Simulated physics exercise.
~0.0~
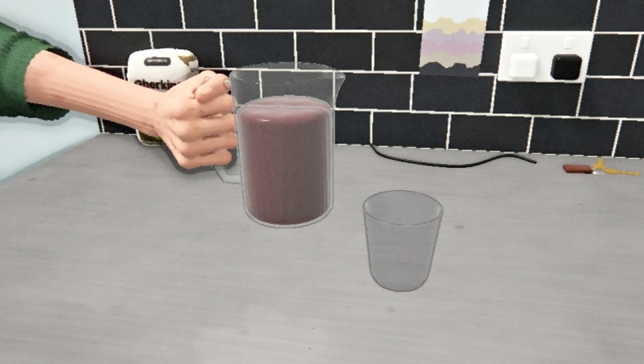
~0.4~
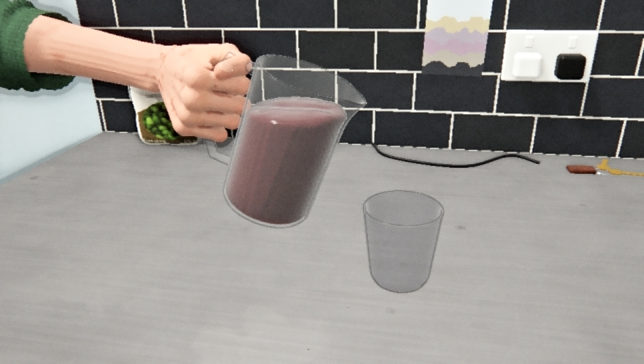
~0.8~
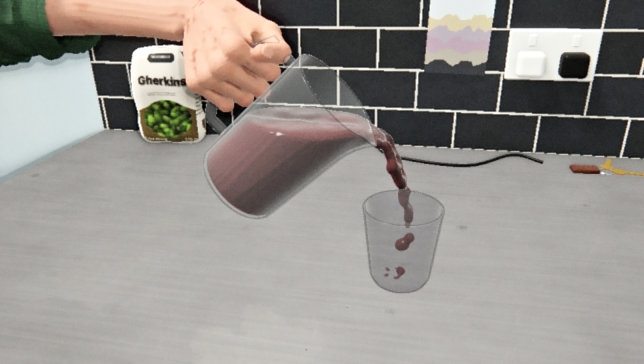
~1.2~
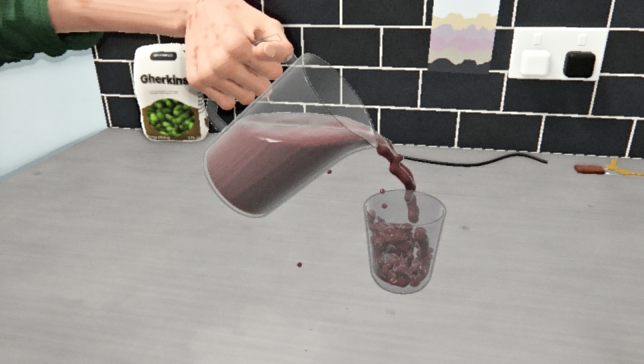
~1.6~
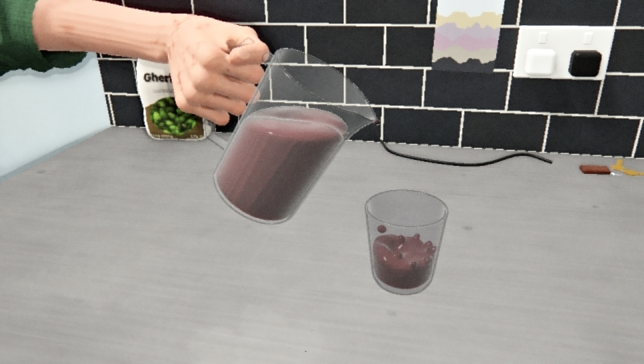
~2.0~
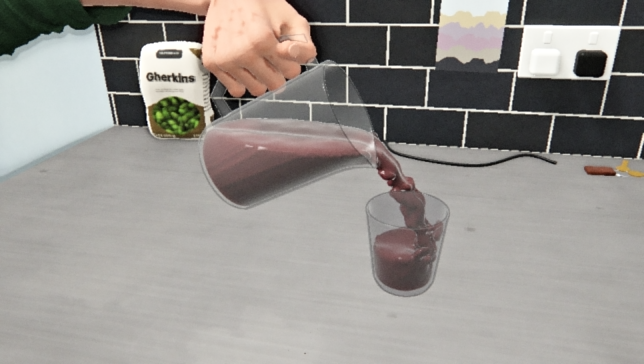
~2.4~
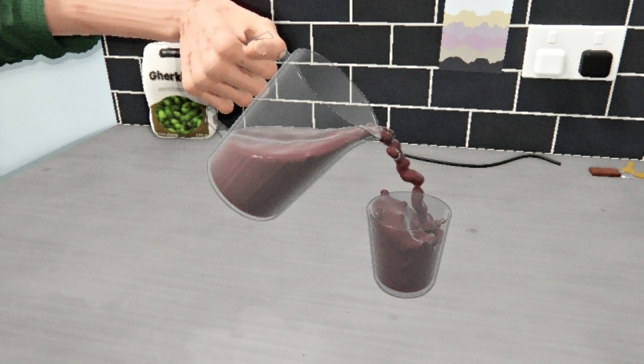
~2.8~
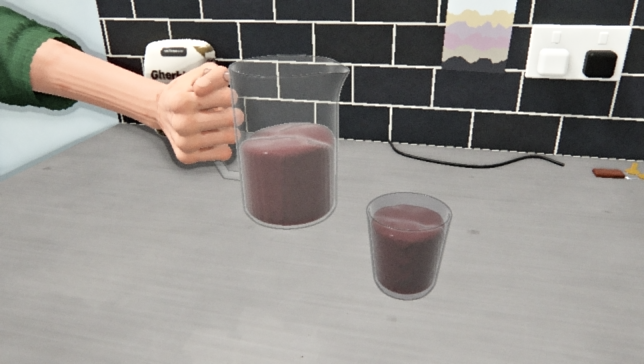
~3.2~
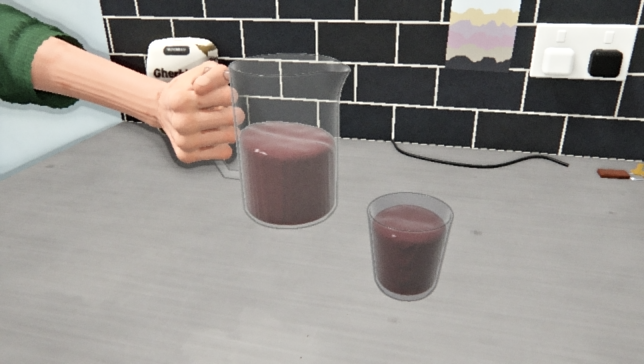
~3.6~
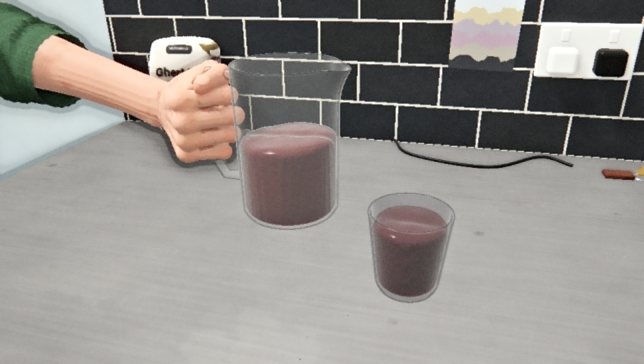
At the start, a hand in a green sleeve holds a clear pitcher of dark reddish wine beside an empty glass on a grey worktop, with black tiles behind. The hand tips the pitcher to the right, and a stream falls into the glass, with a few stray drops outside it. It eases the pitcher partly back, and the stream stops. Then it tilts the pitcher further than before, and the wine pours again, splashing as the level climbs. Finally the hand levels the pitcher, leaving it roughly half full and the glass mostly full and still.
